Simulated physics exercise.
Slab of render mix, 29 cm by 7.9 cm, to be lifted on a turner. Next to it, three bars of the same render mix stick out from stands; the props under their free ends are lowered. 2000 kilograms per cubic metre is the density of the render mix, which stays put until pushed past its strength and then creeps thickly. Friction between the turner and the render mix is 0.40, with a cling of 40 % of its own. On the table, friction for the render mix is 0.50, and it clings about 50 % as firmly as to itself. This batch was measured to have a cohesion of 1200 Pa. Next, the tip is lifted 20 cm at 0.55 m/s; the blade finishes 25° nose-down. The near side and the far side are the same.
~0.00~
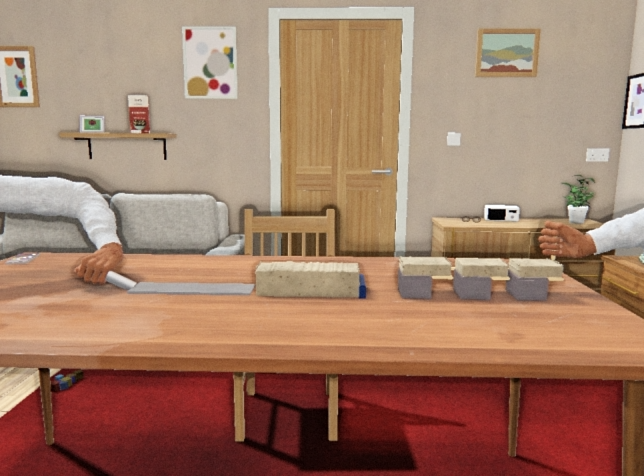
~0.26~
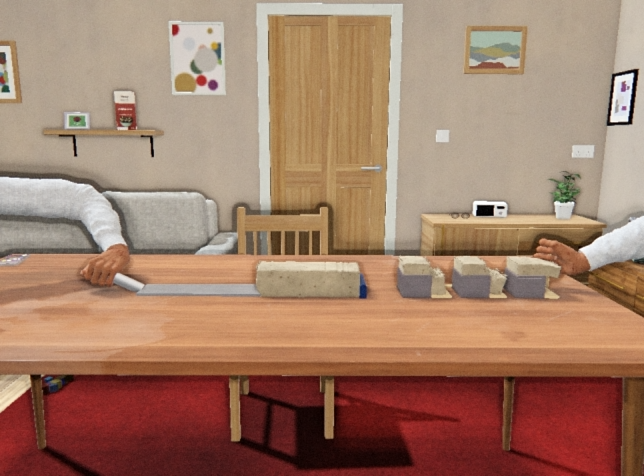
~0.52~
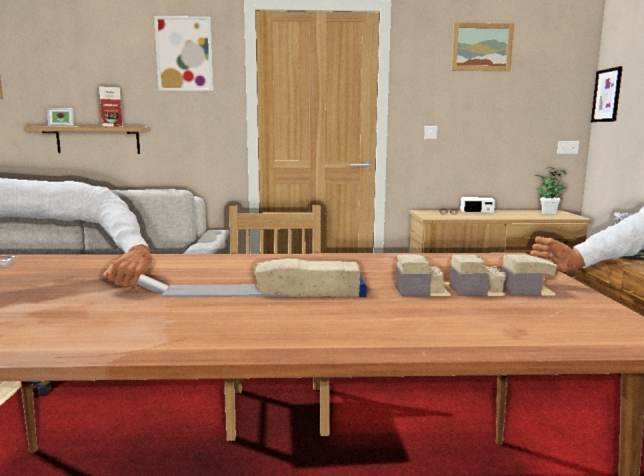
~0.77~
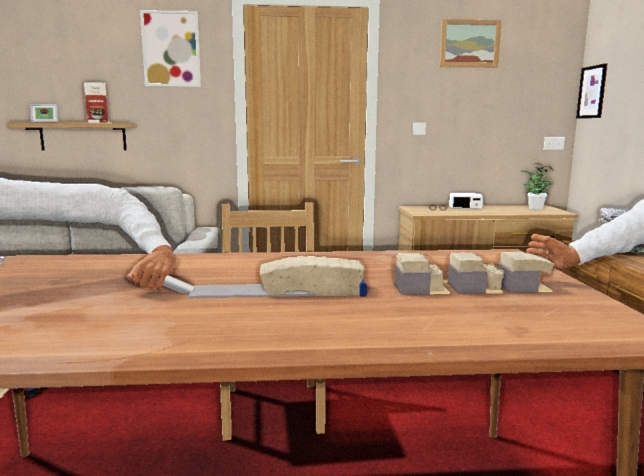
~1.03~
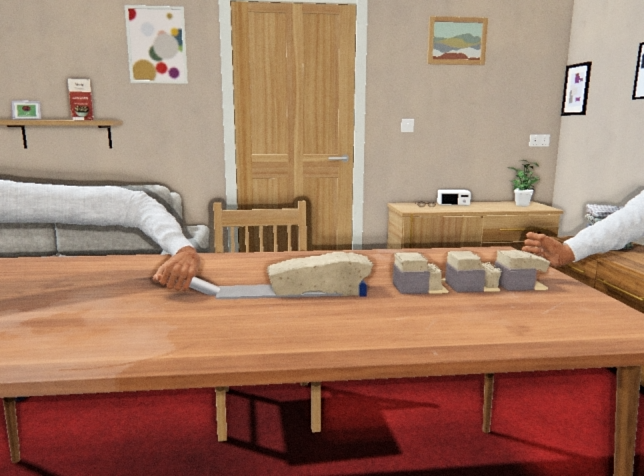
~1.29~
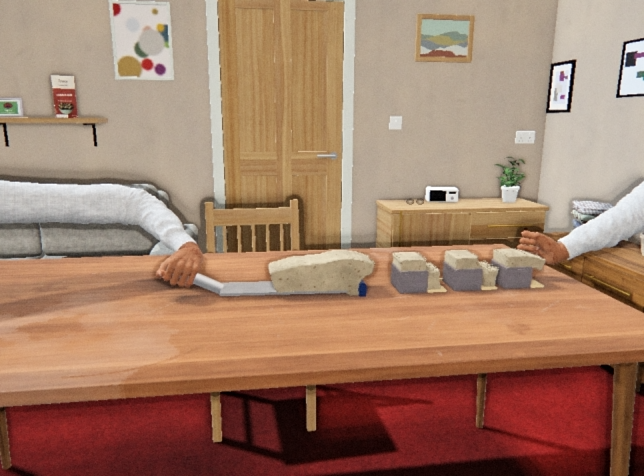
In this clip, a hand slides a flat blade rightward under a beige slab on a wooden table, and the slab bunches into a rounded hump, while three small bars on grey blocks at right sag at their ends early on.
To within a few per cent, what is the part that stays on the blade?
68 %.
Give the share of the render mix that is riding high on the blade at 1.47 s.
I'd say close to 65 per cent.
By 1.47 s, the tip is 10 cm up.
By 1.69 s, the tip is 20 cm up and 68 % is riding high on the blade.
By 1.90 s, the tip is 20 cm up and 68 % is riding high on the blade.
By 2.11 s, the tip is 20 cm up and 68 % is riding high on the blade.
By 2.21 s, at the end, the tip is 20 cm up and 68 % is riding high on the blade.
